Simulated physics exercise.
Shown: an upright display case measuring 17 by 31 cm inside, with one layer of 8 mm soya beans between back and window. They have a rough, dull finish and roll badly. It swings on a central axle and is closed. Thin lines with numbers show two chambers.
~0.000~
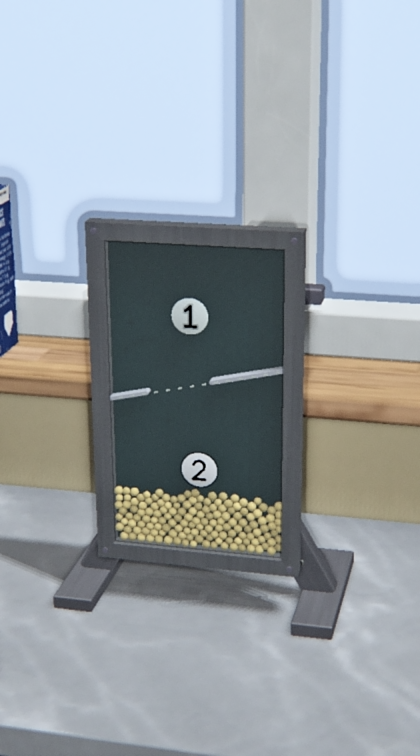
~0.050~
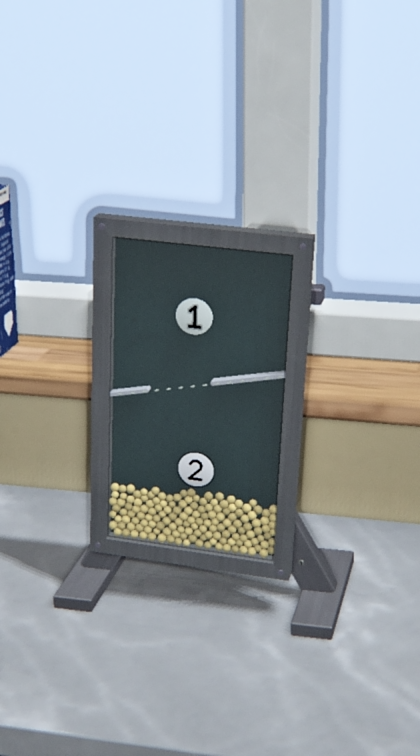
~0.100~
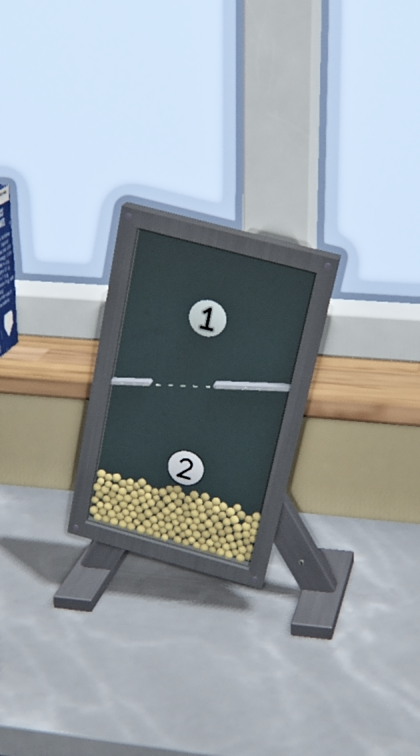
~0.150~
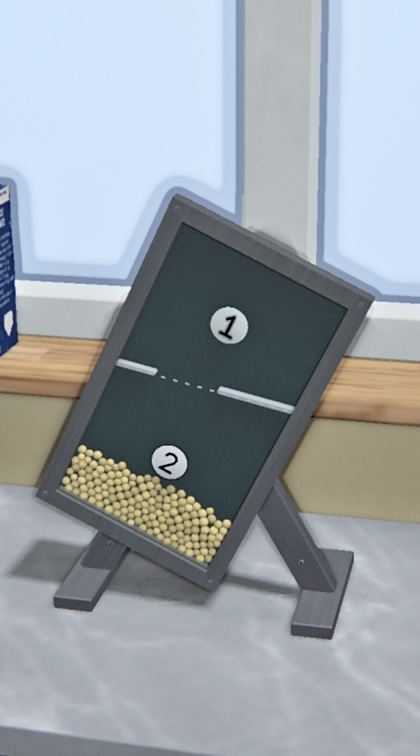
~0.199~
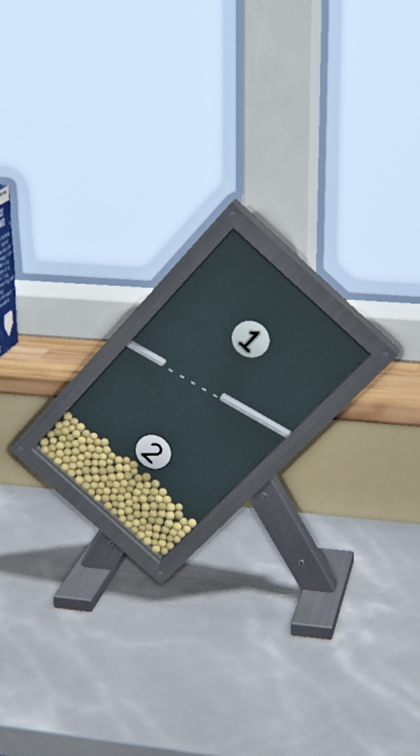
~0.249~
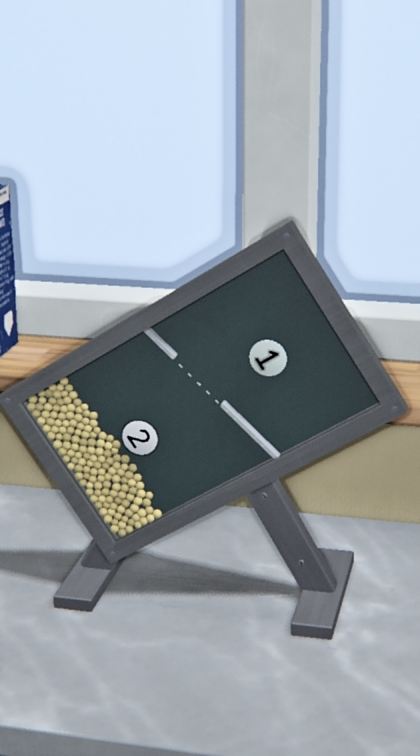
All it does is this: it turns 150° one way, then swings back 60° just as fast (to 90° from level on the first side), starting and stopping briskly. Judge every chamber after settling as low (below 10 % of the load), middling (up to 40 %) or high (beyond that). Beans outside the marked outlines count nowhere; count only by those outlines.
Judged at rest: Chamber 1 middling; chamber 2 high.
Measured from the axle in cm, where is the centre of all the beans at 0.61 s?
Position estimate: Left 6 cm, above 2 cm.
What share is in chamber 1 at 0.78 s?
15 %.
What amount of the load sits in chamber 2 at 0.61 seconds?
Roughly 100 %.
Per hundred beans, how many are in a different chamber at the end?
I'd guess roughly 20 percent, give or take.
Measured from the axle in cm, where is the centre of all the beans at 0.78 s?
About 3 cm left and 4 cm below.
By 0.61 s, it stands 150° clockwise; the beans' middle is 6 cm left of and 2 cm above the centre; no. 2, 100 %.
By 0.78 s, it stands 119° clockwise; the beans' middle is 3 cm left of and 4 cm below the centre; no. 1, 15 %, no. 2, 85 %.
By 0.94 s, it stands 90° clockwise; the beans' middle is in line with and 6 cm below the centre; no. 1, 20 %, no. 2, 80 %.
Settled by 2.1 s, it stands 90° clockwise; no. 1, 20 %, no. 2, 80 %.
